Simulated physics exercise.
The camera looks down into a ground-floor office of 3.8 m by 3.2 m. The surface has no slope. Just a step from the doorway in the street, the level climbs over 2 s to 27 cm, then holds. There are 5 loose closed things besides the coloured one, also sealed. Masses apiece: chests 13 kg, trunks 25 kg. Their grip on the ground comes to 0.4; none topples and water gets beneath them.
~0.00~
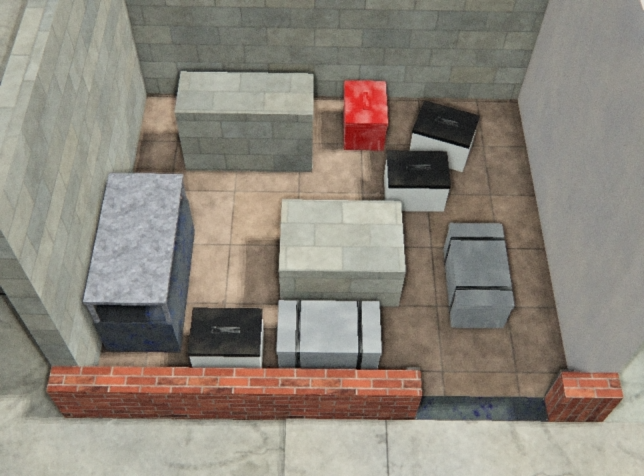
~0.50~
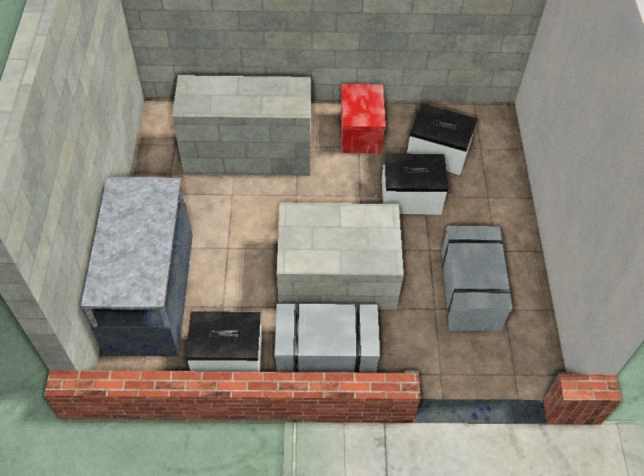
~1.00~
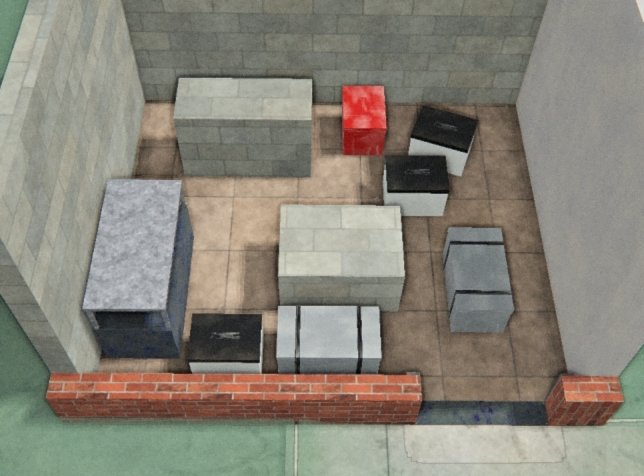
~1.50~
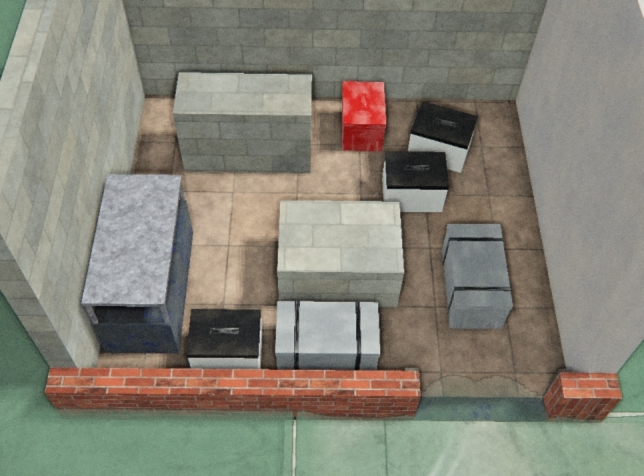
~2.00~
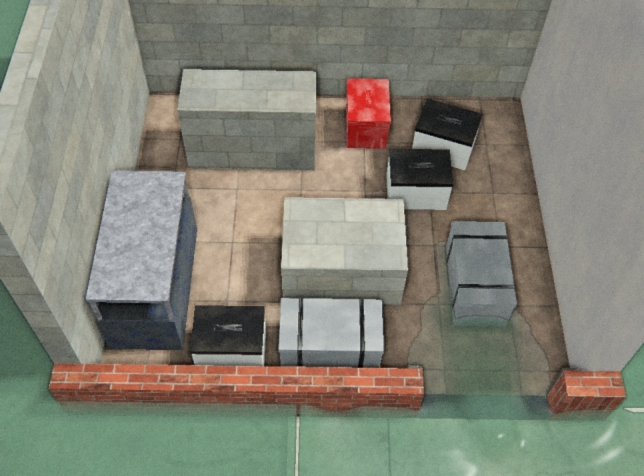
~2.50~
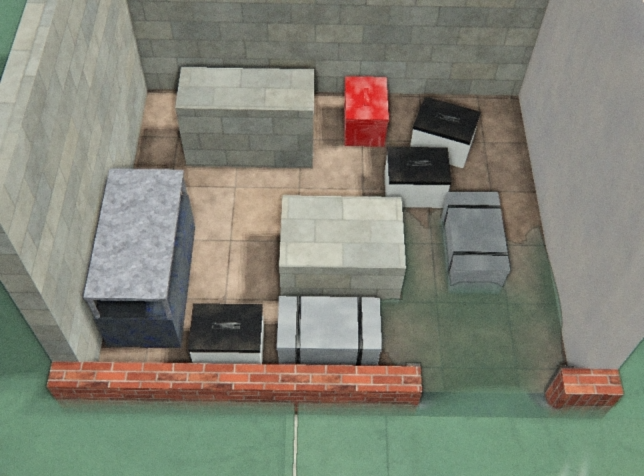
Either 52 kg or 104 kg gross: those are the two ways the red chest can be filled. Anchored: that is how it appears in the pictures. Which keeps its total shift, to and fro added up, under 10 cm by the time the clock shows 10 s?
The heavier option is essential.
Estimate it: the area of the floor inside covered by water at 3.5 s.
Flooded: Near 5.5 m2.
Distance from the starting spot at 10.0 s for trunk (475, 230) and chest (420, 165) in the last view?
First 120 cm, then 150 cm.
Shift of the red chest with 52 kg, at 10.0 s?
About 30 cm off its spot.
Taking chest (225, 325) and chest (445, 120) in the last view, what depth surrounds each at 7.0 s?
Around 6 cm and 20 cm.
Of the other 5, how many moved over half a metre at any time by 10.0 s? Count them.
4.
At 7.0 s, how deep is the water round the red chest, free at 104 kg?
17 cm, roughly.
After 3.5 s the red chest would be 1 cm from its start with 52 kg and 0 cm from its start with 104 kg; 1 cm of water round it then.
After 4.5 s the red chest would be 1 cm from its start with 52 kg and 0 cm from its start with 104 kg; 11 cm of water round it then.
After 7.0 s the red chest would be 30 cm from its start with 52 kg and 0 cm from its start with 104 kg; 17 cm of water round it then.
After 10.0 s the red chest would be 32 cm from its start with 52 kg and 0 cm from its start with 104 kg; 21 cm of water round it then.
